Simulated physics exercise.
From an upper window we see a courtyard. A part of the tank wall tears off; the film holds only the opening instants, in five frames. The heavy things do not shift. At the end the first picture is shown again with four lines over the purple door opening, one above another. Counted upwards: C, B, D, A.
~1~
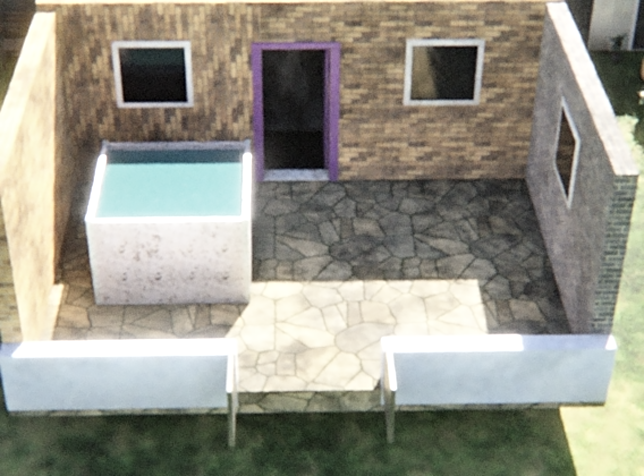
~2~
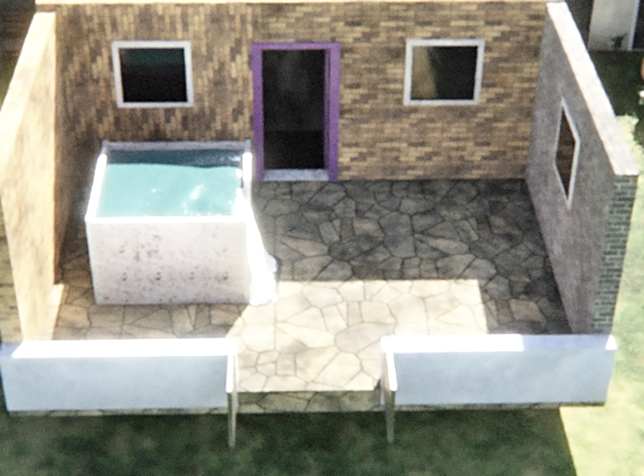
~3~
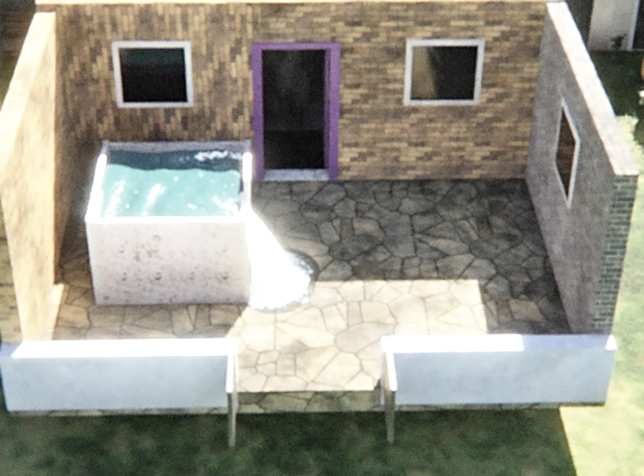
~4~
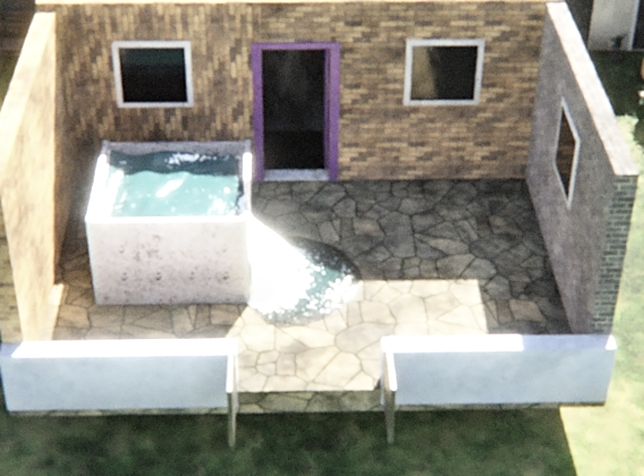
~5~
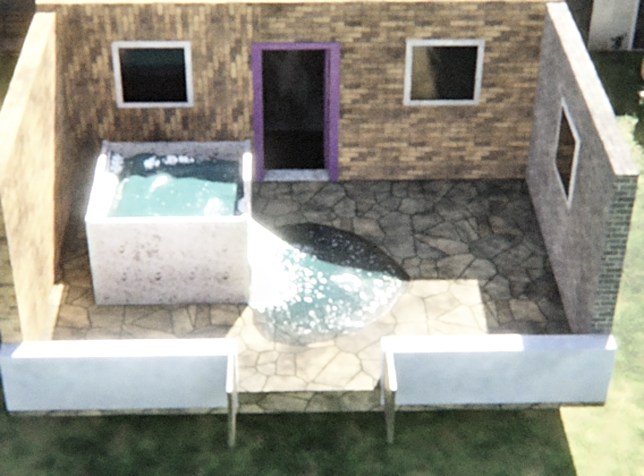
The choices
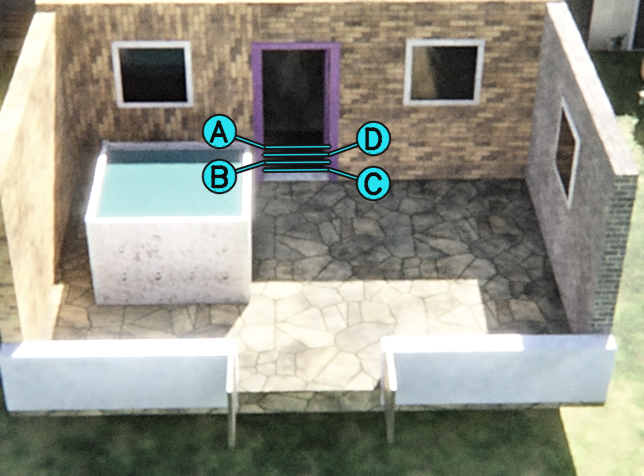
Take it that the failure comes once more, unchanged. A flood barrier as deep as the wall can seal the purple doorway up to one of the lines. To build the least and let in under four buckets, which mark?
C is the one.
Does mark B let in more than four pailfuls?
No.
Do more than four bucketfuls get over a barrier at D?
No, not at all.
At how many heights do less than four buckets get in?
All of them.
On the marked copy, A at (296, 146); B at (296, 162); C at (296, 170); D at (296, 154); from the bottom up C, B, D, A.
For mark A, nothing gets over.
For mark B, nothing gets over.
For mark C, nothing gets over.
For mark D, nothing gets over.
